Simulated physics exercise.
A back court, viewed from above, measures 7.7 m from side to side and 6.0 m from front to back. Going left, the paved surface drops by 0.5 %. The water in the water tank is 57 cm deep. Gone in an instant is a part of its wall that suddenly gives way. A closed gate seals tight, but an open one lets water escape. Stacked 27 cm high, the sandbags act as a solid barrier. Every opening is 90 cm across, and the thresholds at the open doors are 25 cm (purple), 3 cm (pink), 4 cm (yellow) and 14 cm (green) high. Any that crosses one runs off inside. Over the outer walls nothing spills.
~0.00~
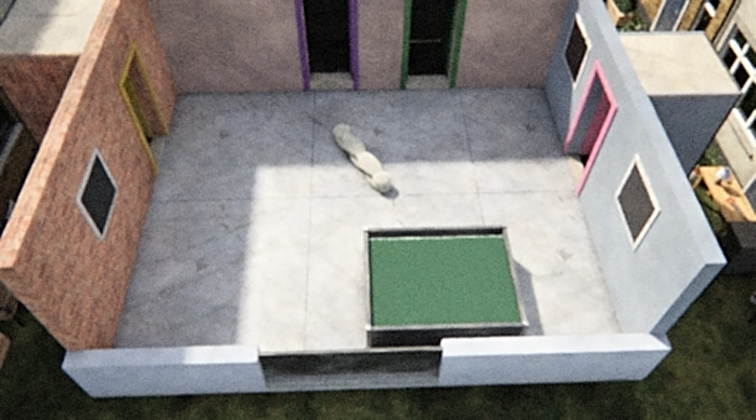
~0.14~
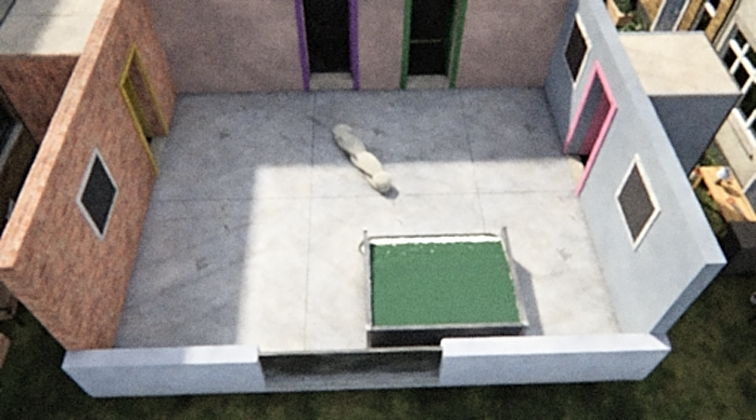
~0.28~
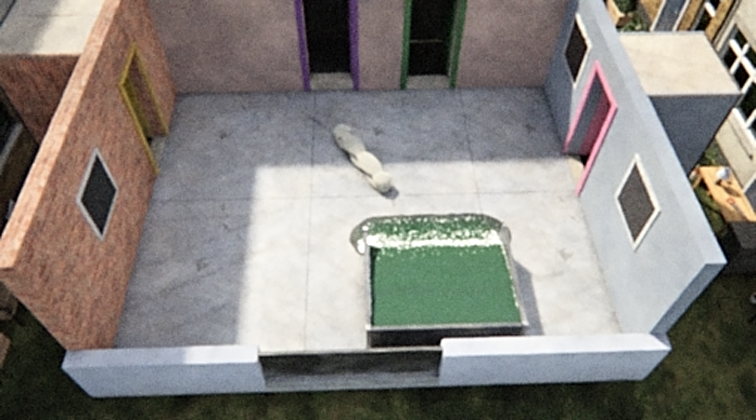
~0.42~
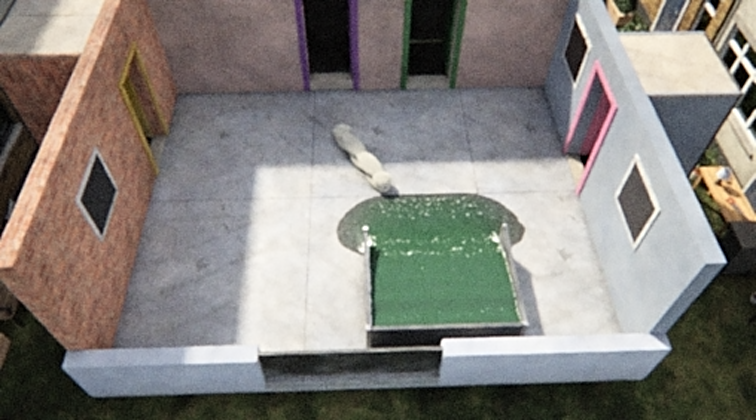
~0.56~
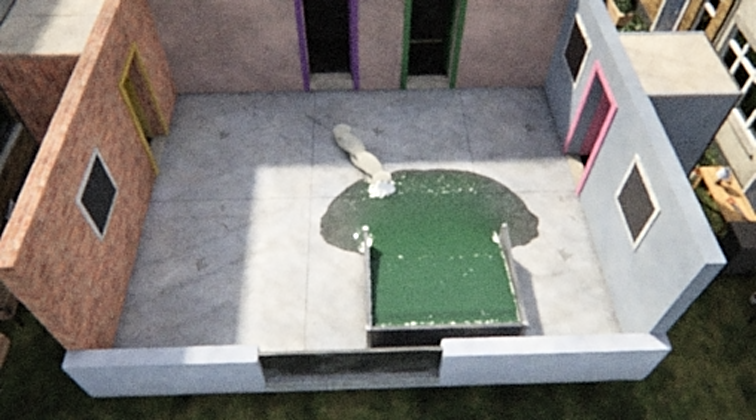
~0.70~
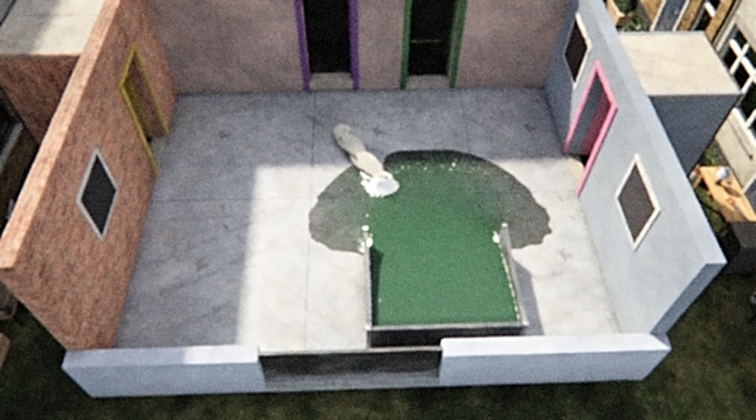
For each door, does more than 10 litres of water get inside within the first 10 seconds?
Purple door: Fails to top it; pink door: Tops it; yellow door: Tops it; green door: Tops it.
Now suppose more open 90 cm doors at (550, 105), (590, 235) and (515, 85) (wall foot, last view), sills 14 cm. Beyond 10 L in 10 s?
Per doorway, in order: Sufficient / insufficient / sufficient.
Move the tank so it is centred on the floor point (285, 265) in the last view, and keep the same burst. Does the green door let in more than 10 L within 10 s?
After that, the green door ends up inside the limit.
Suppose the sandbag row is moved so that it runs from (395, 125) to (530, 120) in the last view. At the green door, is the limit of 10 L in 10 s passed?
Measured against that limit, the green door comes out short of it.
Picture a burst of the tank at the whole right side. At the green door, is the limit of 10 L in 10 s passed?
Relative to that limit, green ends up on the low side.
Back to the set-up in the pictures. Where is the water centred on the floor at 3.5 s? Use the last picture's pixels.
Close to (407, 156) in the last picture.
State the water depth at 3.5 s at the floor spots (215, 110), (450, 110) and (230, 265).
Close to 4, 13 and 0 centimetres.
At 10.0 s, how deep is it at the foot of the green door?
I'd say close to 5.5 cm.
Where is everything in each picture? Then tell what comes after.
The water tank at (440, 277) is whole and still, 57 cm deep, in the first picture.
The front is at a hidden place, 1.2 m from the gap on the water tank's far side; 0.4 m2 of floor is under water; 57 cm left at the back of the water tank, in the second picture.
Water pours out on the water tank's far side and has run 1.3 m, to a hidden place; typically 10 cm deep outside, 57 cm at the water tank's back, in the third picture.
Water pours out on the water tank's far side and has run 1.6 m, to (509, 215); typically 9 cm deep outside, 54 cm at the water tank's back, in the fourth picture.
Water pours out on the water tank's far side and has run 1.9 m, to (503, 189); typically 8 cm deep outside, 48 cm at the water tank's back, in the fifth picture.
The front is at (455, 154), 2.3 m from the gap on the water tank's far side; 6.2 m2 of floor is under water; 49 cm left at the back of the water tank, in the sixth picture.
After 1.4 s water covers 35 % of the floor and is deepest (28 cm) near (394, 192); purple door not reached, pink door not reached, yellow door not reached, green door 19 cm at the sill, 0 L in.
After 2.2 s water covers 50 % of the floor and is deepest (28 cm) near (430, 91); purple door 6 cm at the sill, 0 L in, pink door 6 cm at the sill, 1 L in, yellow door not reached, green door 27 cm at the sill, 41 L in.
After 3.5 s water covers 60 % of the floor and is deepest (24 cm) near (507, 89); purple door 10 cm at the sill, 0 L in, pink door 4 cm at the sill, 8 L in, yellow door 6 cm at the sill, 0 L in, green door 17 cm at the sill, 87 L in.
After 6.0 s water covers 65 % of the floor and is deepest (12 cm) near (174, 108); purple door 6 cm at the sill, 0 L in, pink door 5 cm at the sill, 26 L in, yellow door 9 cm at the sill, 27 L in, green door 8 cm at the sill, 91 L in.
After 10.0 s water covers 95 % of the floor and is deepest (10 cm) near (332, 364); purple door 4 cm at the sill, 0 L in, pink door 2 cm at the sill, 30 L in, yellow door 8 cm at the sill, 64 L in, green door 5 cm at the sill, 91 L in.
